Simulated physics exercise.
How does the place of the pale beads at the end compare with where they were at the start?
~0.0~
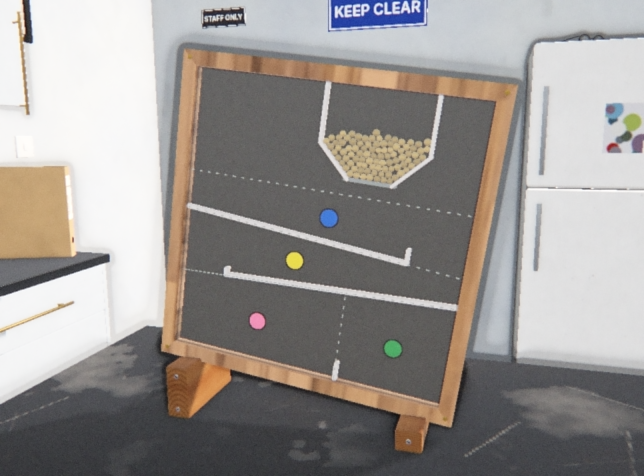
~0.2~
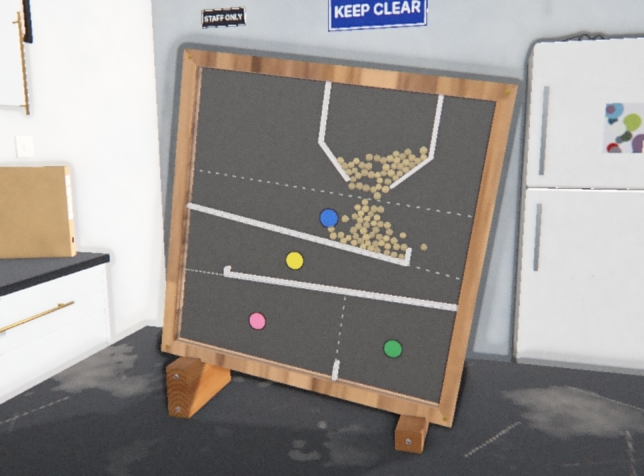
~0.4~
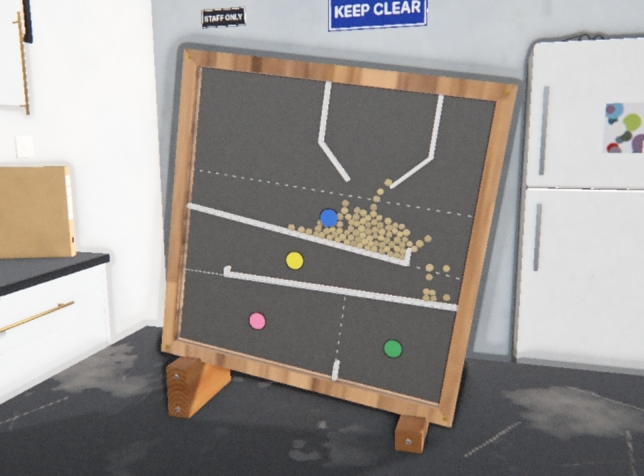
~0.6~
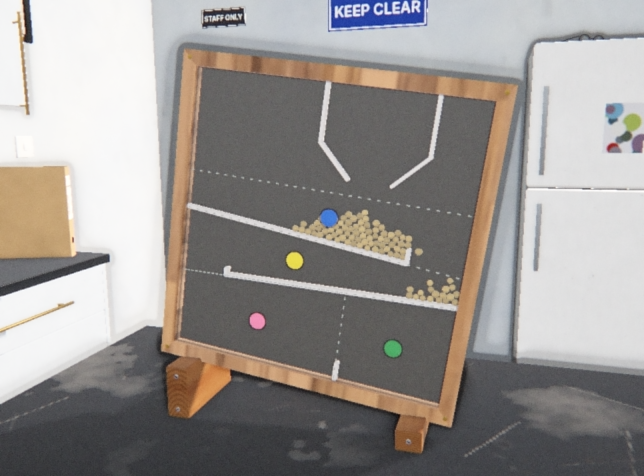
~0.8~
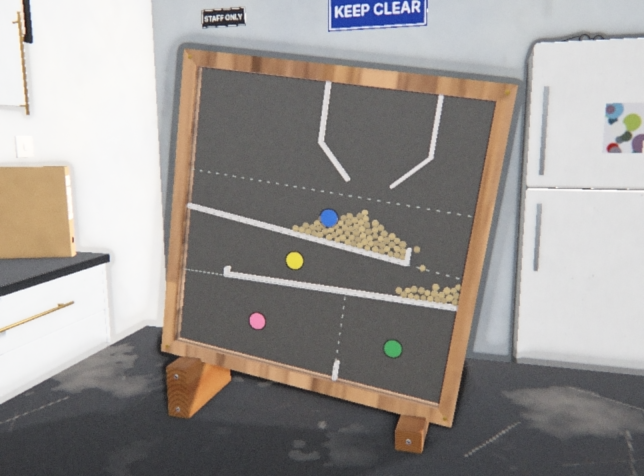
At the start the beads were all held in the funnel near the top of the display. By the end they were lower down, mostly heaped on the upper sloping ledge by the blue sticker, with a smaller group at the right of the ledge below.
